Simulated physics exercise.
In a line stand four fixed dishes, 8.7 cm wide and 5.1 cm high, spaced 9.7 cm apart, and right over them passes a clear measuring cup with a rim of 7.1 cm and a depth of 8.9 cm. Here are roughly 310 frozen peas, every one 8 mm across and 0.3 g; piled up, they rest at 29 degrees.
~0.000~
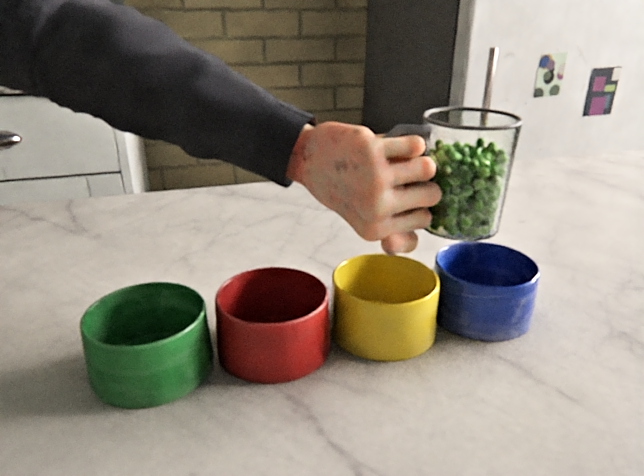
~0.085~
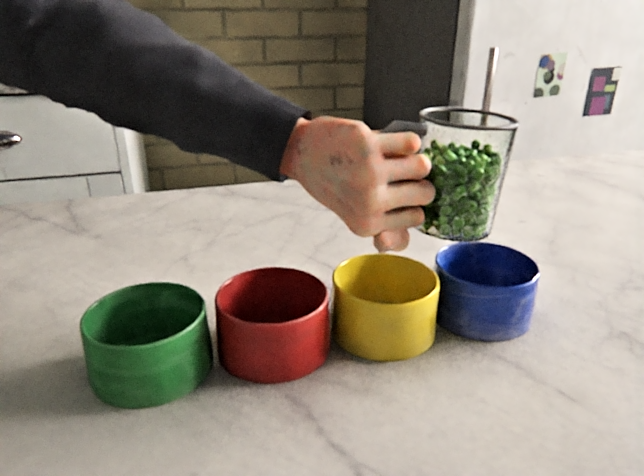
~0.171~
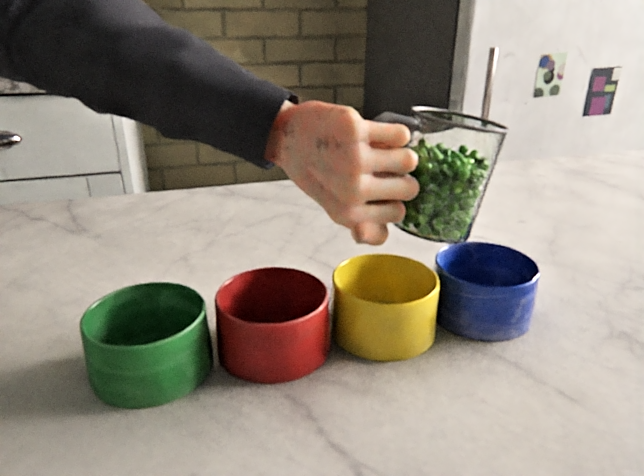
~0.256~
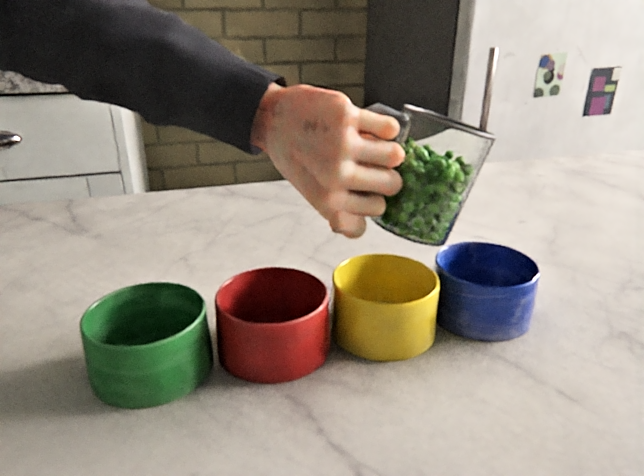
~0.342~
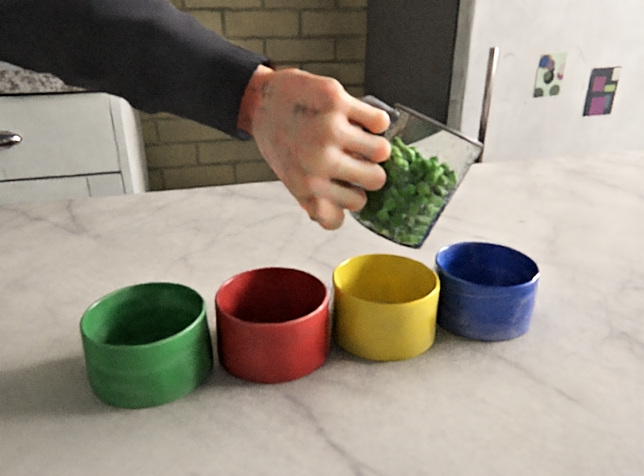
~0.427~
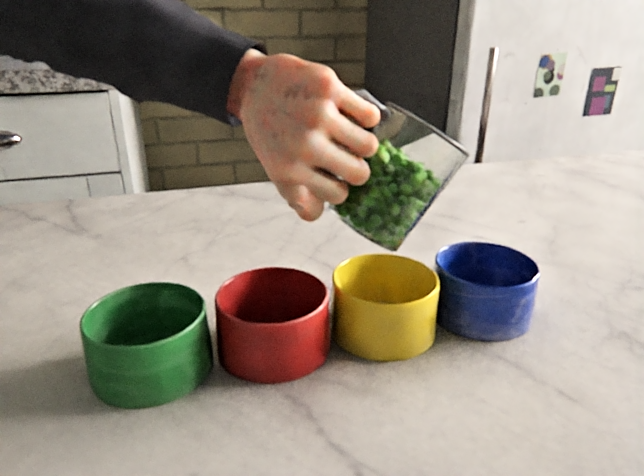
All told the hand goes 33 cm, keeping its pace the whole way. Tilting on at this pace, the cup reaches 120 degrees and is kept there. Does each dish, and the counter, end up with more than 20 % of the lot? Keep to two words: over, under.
Red: Over, blue: Under, green: Under, yellow: Under, counter: Under.
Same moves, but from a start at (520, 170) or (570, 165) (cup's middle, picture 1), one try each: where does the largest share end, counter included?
In the first try red collects the most, and in the second it's yellow.
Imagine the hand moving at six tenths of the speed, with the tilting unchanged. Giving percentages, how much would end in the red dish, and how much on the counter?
Red: 0; counter: 10.
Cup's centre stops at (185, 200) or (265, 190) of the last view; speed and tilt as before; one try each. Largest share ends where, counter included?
Red; yellow.
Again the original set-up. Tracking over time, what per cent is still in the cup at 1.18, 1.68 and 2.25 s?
Series: 95 / 0 / 0 per cent.
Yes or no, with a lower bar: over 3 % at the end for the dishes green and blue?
For the green dish, yes, it does; for the blue dish, no, it doesn't.
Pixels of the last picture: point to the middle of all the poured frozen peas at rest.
(265, 328) or so.
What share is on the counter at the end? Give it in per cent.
About 10 %.
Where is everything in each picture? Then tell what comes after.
The first frame shows cup at (465, 174), tilt 0 degrees, lip at (512, 115), moved 0.0 cm; middle of the pieces at (460, 184); blue dish at (486, 263); yellow dish at (385, 278); red dish at (272, 294); green dish at (144, 312).
The second frame shows cup at (459, 174), tilt 3 degrees, lip at (509, 118), moved 0.5 cm; middle of the pieces at (454, 185).
The third frame shows cup at (444, 175), tilt 10 degrees, lip at (498, 125), moved 1.8 cm; middle of the pieces at (438, 186).
The fourth frame shows cup at (428, 177), tilt 18 degrees, lip at (487, 133), moved 3.3 cm; middle of the pieces at (420, 187).
The fifth frame shows cup at (411, 178), tilt 25 degrees, lip at (474, 143), moved 4.7 cm; middle of the pieces at (403, 188).
The sixth frame shows cup at (394, 180), tilt 33 degrees, lip at (460, 152), moved 6.1 cm; middle of the pieces at (385, 188); blue dish at (486, 263); yellow dish at (385, 278); red dish at (272, 294); green dish at (144, 312). The cup turns about 90 degrees a second and travels 17 cm a second.
After 1.18 s, tilt 101 degrees; cup holds 95 %.
After 1.68 s, tilt 120 degrees; cup holds 0 %, red 80 %, green 5 %.
After 2.25 s, tilt 120 degrees; cup holds 0 %, red 85 %, green 10 %.
At rest (2.5 s), red 85 %, blue 0 %, green 10 %, yellow 0 %, counter 10 %.
